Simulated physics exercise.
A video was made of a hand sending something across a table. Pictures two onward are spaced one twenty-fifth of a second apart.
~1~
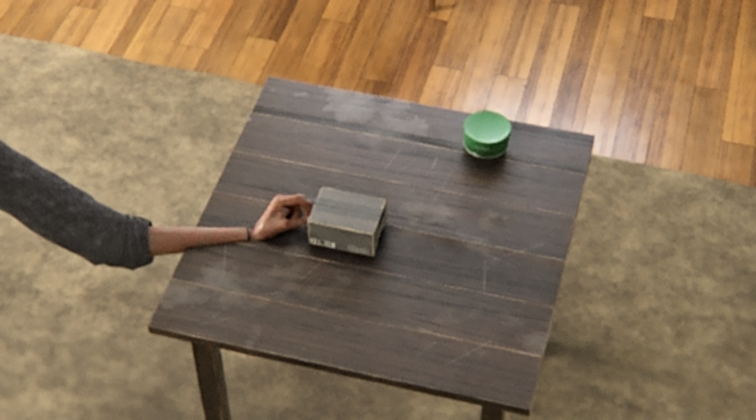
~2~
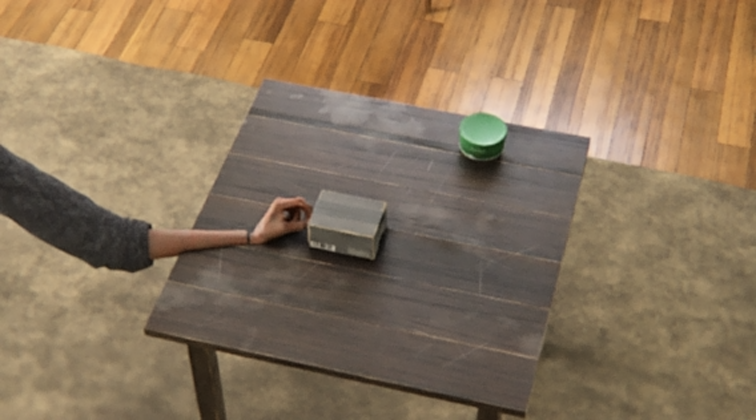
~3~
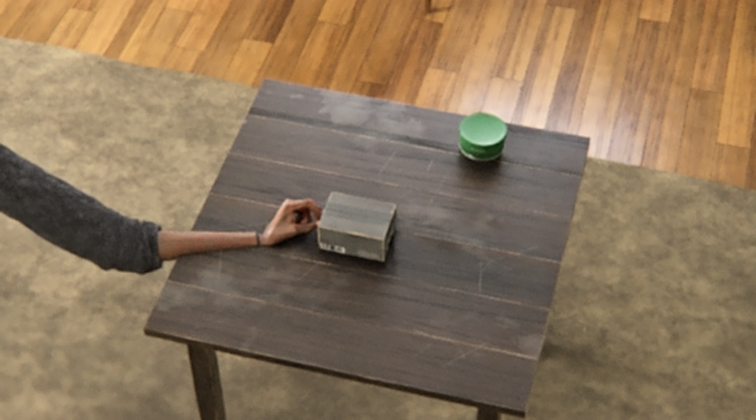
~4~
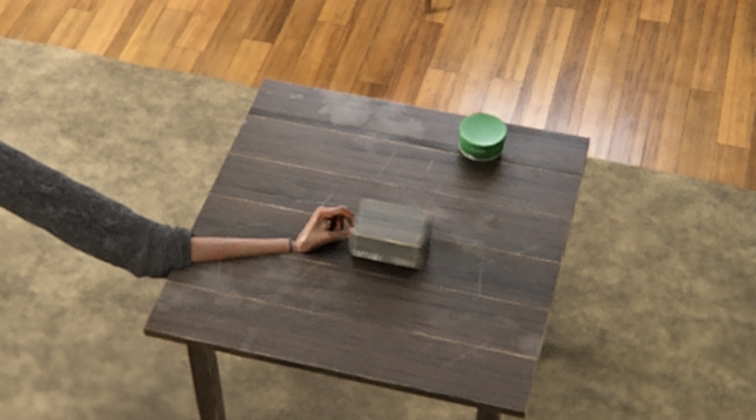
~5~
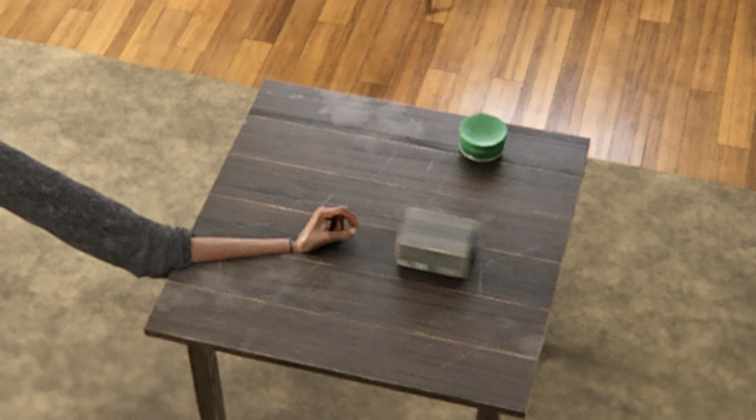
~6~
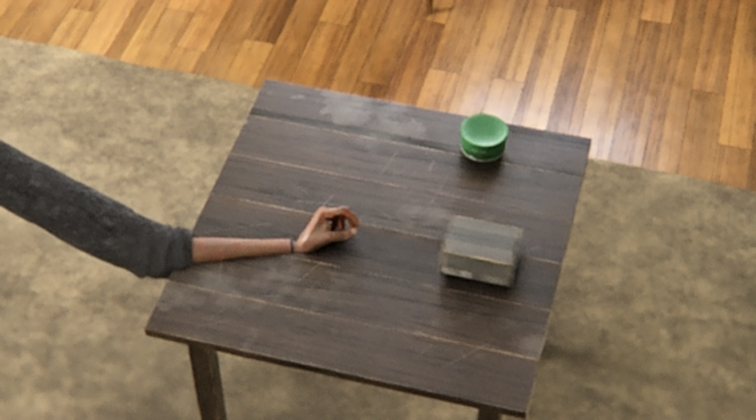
On a dark wooden table with a round green container near the far edge, a hand pushed a grey box to the right, then stayed behind as the box slid farther across the tabletop.
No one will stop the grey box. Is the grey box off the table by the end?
Yes, I predict it will be down off the table.
Then, 0.30 s after the last picture, grey box now off the table.
Then, 0.50 s after the last picture, things are still on the move.
By the end, off the table, grey box.
